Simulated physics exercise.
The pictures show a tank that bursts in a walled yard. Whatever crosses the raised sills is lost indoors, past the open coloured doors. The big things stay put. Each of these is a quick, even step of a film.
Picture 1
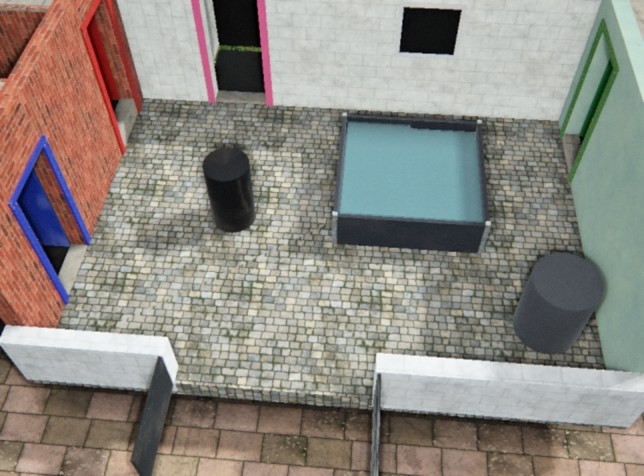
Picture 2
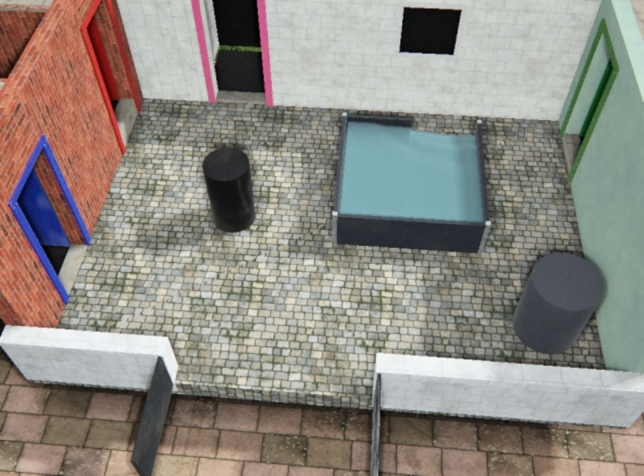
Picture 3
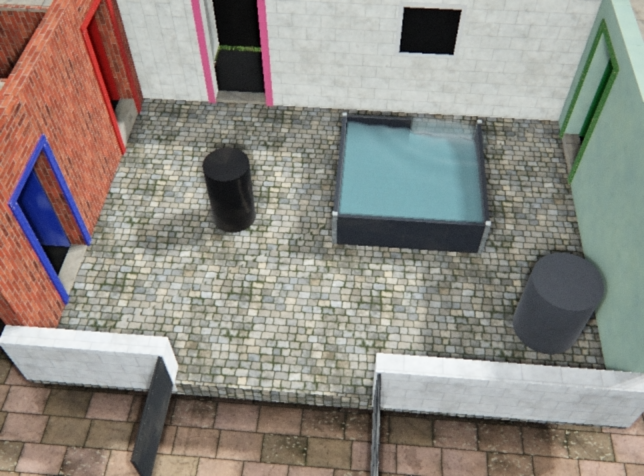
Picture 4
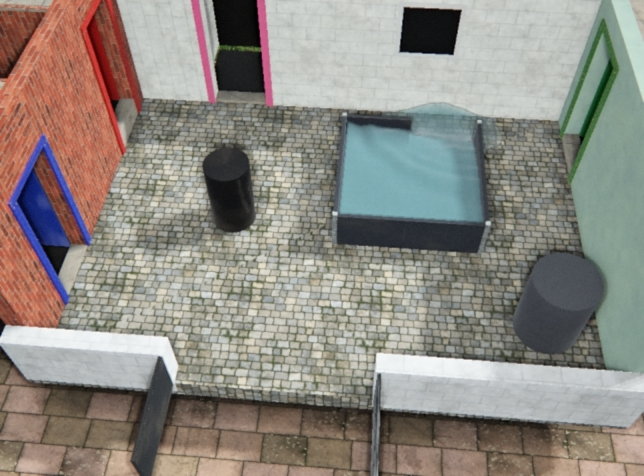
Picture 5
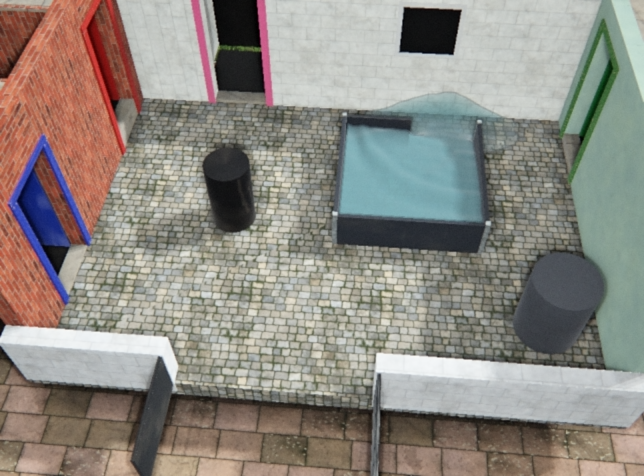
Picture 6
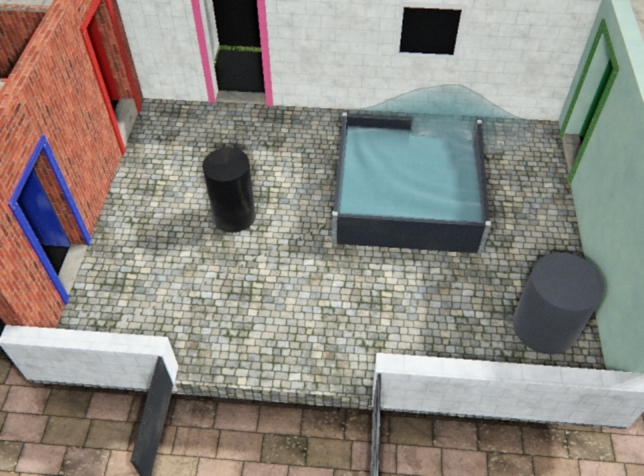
To begin with, a square, dark-sided tank of blue-green water sits still in a walled, cobbled yard with two dark cylinders. Its surface then shifts near the back edge, and water pours out on the far side, spreading in a thin, clear sheet along the white wall and toward the right.
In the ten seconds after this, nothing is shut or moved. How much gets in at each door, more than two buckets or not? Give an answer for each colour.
The pink door gets two buckets or less; the red door gets two buckets or less; the blue door gets two buckets or less; the green door gets more than two.
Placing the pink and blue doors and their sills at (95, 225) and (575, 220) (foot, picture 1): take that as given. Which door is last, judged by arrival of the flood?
The pink one.
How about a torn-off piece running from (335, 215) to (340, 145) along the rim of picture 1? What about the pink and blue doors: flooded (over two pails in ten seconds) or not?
The pink door ends up above, while the blue door ends up above.
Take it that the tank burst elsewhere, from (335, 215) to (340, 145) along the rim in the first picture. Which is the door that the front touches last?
That's the green door.
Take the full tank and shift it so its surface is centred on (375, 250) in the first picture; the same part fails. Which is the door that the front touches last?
My answer: The blue door.
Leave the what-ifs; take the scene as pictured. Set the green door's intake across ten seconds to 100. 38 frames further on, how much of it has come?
Roughly 100 percent.
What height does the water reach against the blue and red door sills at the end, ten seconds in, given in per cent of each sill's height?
Near 160 per cent and 20 per cent, respectively.
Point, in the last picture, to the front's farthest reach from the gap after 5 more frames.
Somewhere around (276, 107).
A moment on, water covers 15 % of the floor; the pink door not reached, the red door not reached, the blue door not reached, the green door wet at the sill, nothing in.
Next, water covers 25 % of the floor; the pink door wet at the sill, nothing in, the red door not reached, the blue door not reached, the green door over two buckets in.
Then, water covers 50 % of the floor; the pink door wet at the sill, nothing in, the red door wet at the sill, nothing in, the blue door not reached, the green door far over two buckets in.
Later, water covers 80 % of the floor; the pink door wet at the sill, nothing in, the red door wet at the sill, nothing in, the blue door wet at the sill, nothing in, the green door far over two buckets in.
In the end, water covers 95 % of the floor; the pink door wet at the sill, nothing in, the red door wet at the sill, nothing in, the blue door under two buckets in, the green door far over two buckets in.
